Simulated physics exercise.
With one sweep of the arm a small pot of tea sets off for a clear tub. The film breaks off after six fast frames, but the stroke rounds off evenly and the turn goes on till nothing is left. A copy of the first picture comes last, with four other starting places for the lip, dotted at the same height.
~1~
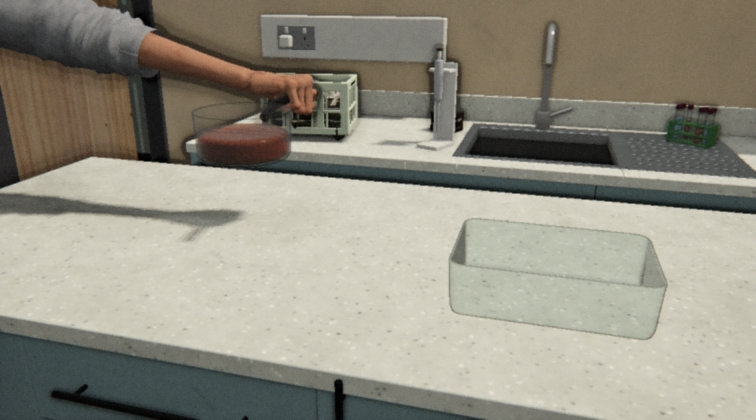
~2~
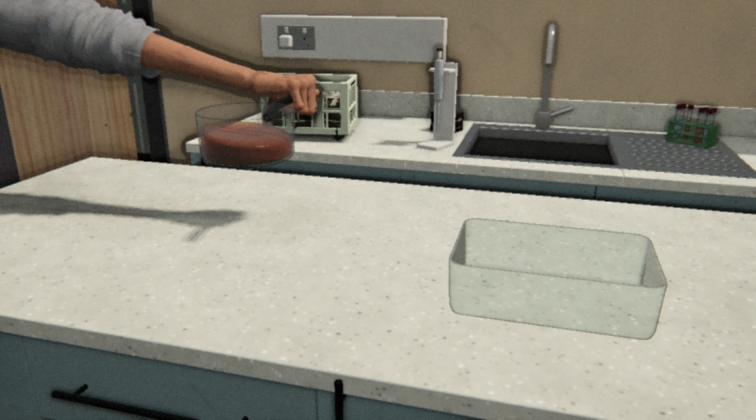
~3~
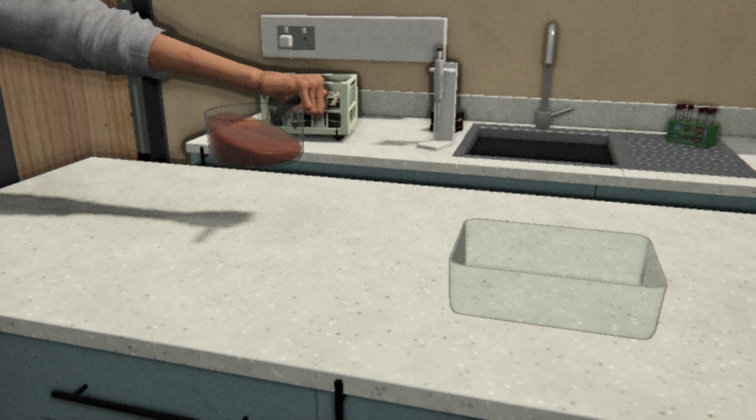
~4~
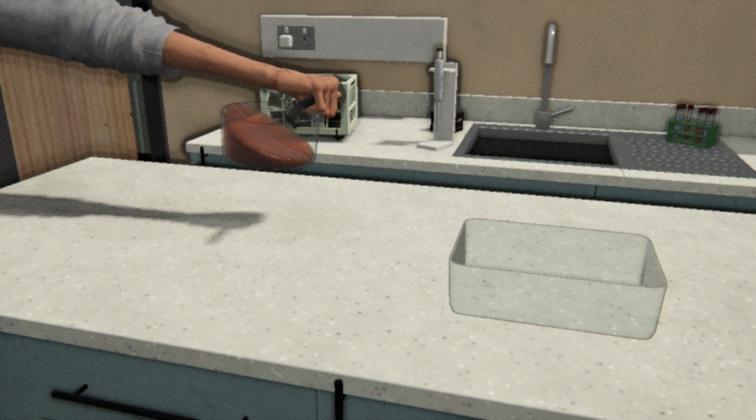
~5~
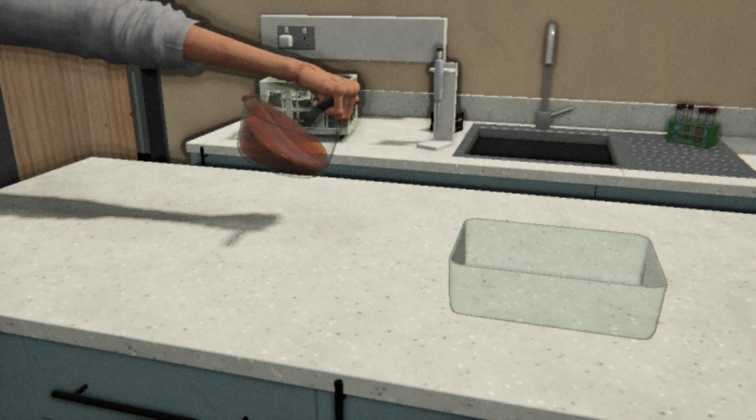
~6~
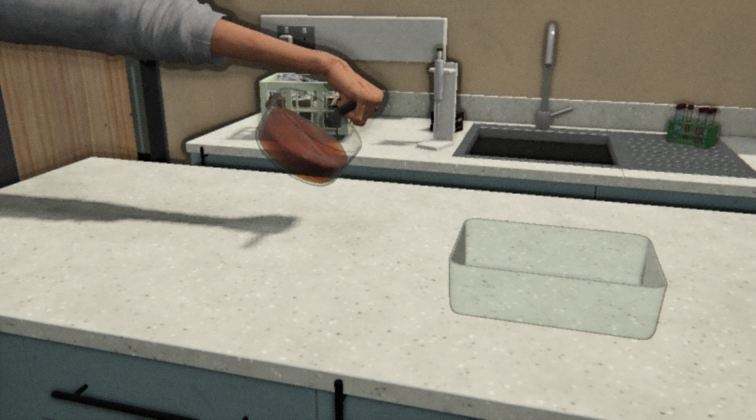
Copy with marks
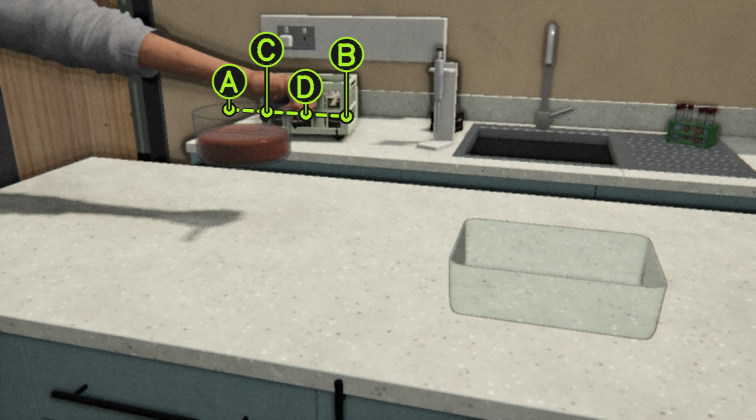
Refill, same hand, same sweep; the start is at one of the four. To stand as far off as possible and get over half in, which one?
Take D.
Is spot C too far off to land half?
Yes.
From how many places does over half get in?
Two.
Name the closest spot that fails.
Spot C.
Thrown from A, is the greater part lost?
Yes, it does.
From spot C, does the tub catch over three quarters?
No, less.
In lime, A at (229, 109); B at (346, 116); C at (266, 111); D at (305, 114).
For spot A, about 1 % lands in the tub, 95 % falls short and 4 % goes beside or beyond.
For spot B, about 73 % lands in the tub, 6 % falls short and 21 % goes beside or beyond.
For spot C, about 34 % lands in the tub, 61 % falls short and 5 % goes beside or beyond.
For spot D, about 66 % lands in the tub, 22 % falls short and 12 % goes beside or beyond.
